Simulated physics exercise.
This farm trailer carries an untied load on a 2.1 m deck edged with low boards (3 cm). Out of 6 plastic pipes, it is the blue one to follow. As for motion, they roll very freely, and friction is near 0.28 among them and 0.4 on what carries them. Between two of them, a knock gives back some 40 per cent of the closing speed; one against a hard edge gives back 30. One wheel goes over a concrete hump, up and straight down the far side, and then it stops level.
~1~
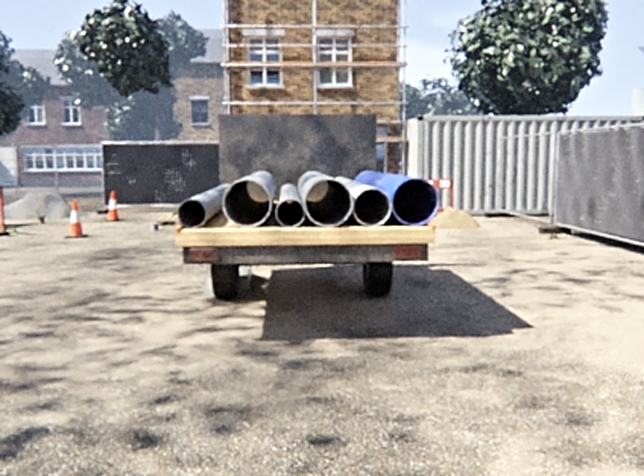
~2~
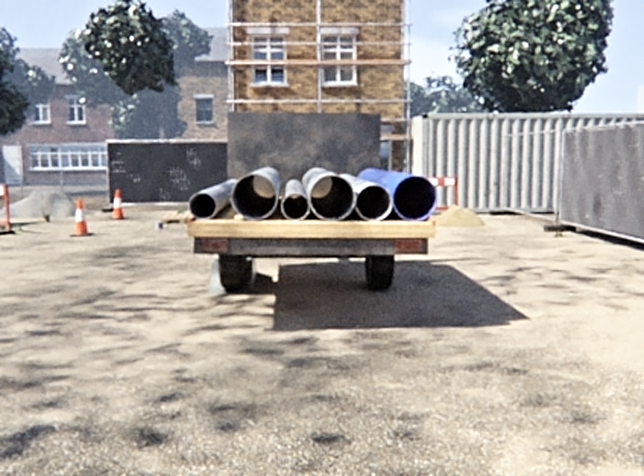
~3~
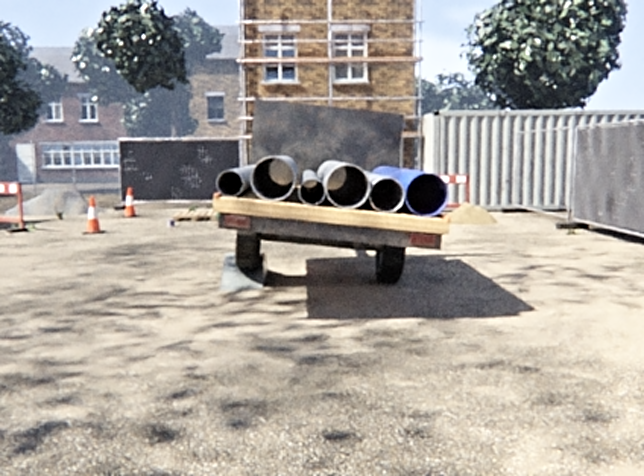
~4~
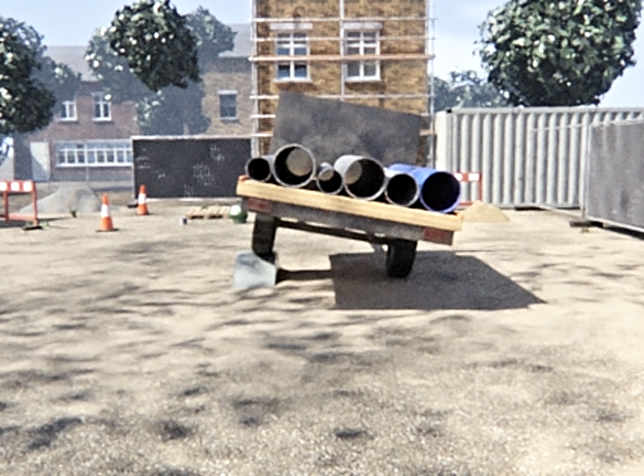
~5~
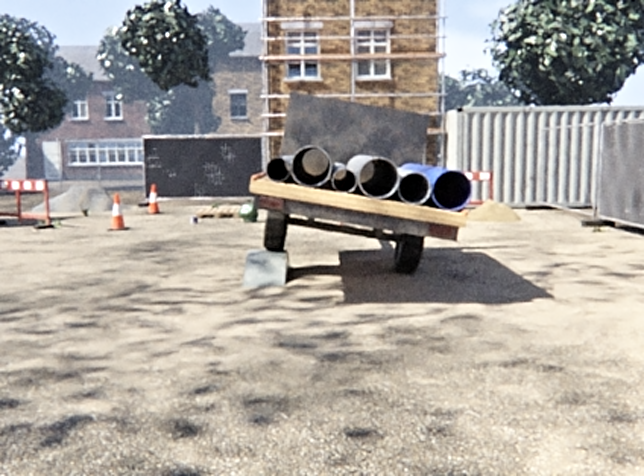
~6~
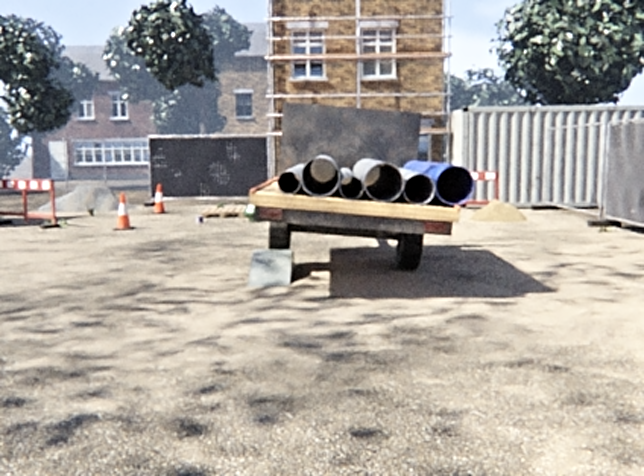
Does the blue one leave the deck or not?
Looks like it parts company with the trailer.
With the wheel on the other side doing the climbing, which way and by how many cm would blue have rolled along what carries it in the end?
I'd expect some 45 centimetres to the left.
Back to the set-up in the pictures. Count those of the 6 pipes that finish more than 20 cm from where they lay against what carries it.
6.
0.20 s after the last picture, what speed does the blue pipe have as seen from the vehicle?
0.4 m/s, give or take.
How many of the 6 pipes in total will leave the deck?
I make it 1 exactly.
Then, 0.2 s after the last picture, blue is dropping off the right side; 1 off so far.
Then, 0.3 s after the last picture, blue is dropping off the right side; 1 off so far.
Then, 0.4 s after the last picture, blue is dropping off the right side; 1 off so far.
Then, 0.5 s after the last picture, blue is dropping off the right side; 1 off so far.
At rest (2.7 s after the last picture), blue is down on the right; 1 off so far.
